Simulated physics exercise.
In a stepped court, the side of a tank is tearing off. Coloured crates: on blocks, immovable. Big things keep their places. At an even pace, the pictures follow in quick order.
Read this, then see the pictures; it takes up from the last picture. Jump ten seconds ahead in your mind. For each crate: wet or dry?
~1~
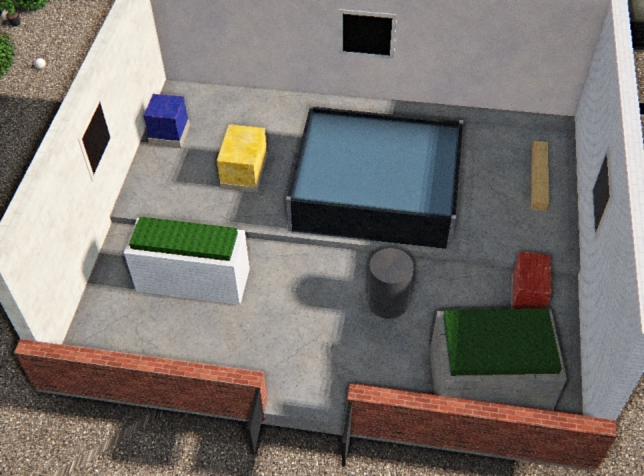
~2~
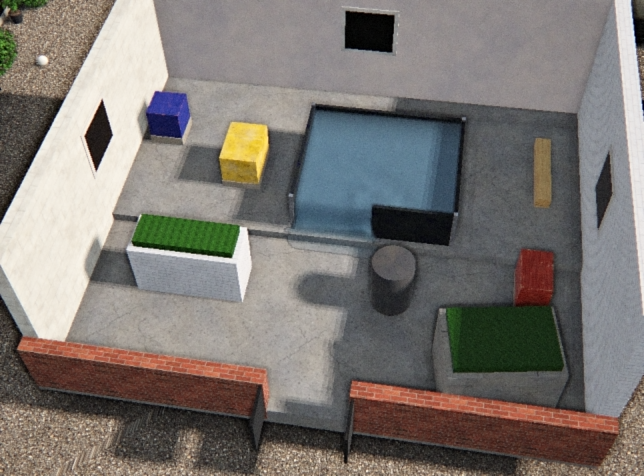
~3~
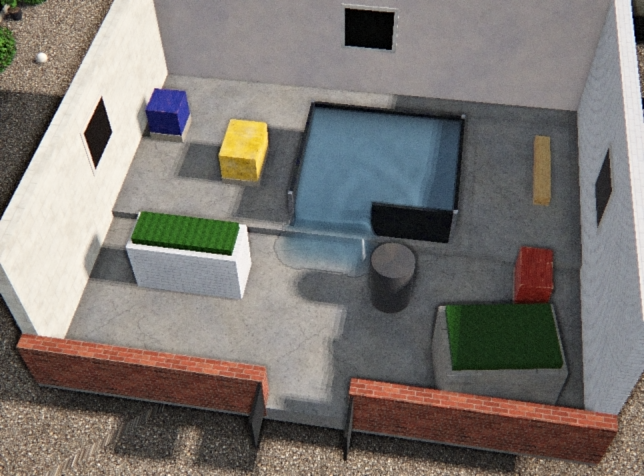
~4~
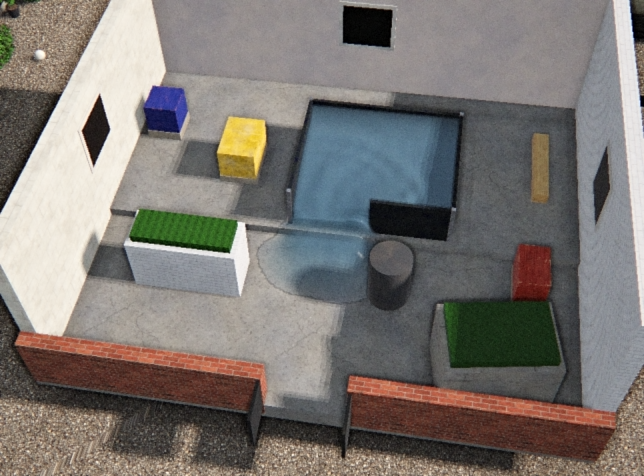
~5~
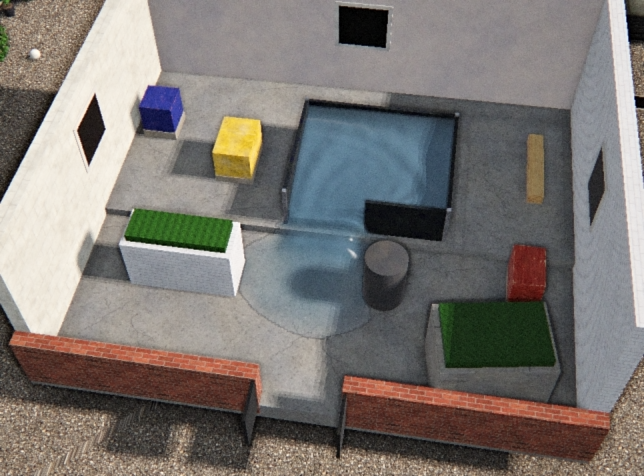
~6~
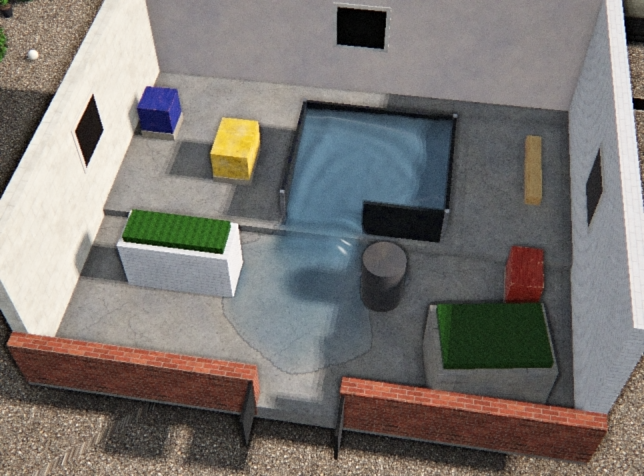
In order: Blue crate: Kept safe. Yellow crate: Kept safe. Red crate: Kept safe.
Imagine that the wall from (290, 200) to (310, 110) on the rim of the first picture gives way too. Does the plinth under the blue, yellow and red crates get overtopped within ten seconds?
Blue gets drenched, yellow gets drenched, red gets drenched.
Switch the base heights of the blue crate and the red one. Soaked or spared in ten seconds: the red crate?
Then: Red crate remains dry.
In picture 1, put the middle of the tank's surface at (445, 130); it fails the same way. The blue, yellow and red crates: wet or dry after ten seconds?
Here the blue crate avoids the flood, the yellow crate avoids the flood, and likewise the red crate gets swamped.
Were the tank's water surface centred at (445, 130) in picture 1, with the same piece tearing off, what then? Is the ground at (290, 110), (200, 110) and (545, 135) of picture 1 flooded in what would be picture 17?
First unwetted; next unwetted; last unwetted.
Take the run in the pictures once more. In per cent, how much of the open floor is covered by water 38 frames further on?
About 55 percent.
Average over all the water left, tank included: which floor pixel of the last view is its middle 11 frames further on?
My guess is about (330, 242).
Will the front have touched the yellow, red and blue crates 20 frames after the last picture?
Looking at yellow, I'd say stays dry, at red got wet, and at blue stays dry.
A moment on, water covers 20 % of the floor; the blue crate not reached, the yellow crate not reached, the red crate not reached.
Next, water covers 30 % of the floor; the blue crate not reached, the yellow crate not reached, the red crate water round its plinth.
Then, water covers 40 % of the floor; the blue crate not reached, the yellow crate not reached, the red crate water round its plinth.
Later, water covers 55 % of the floor; the blue crate water round its plinth, the yellow crate water round its plinth, the red crate water round its plinth.
In the end, water covers 50 % of the floor; the blue crate stayed above the water, the yellow crate stayed above the water, the red crate stayed above the water.
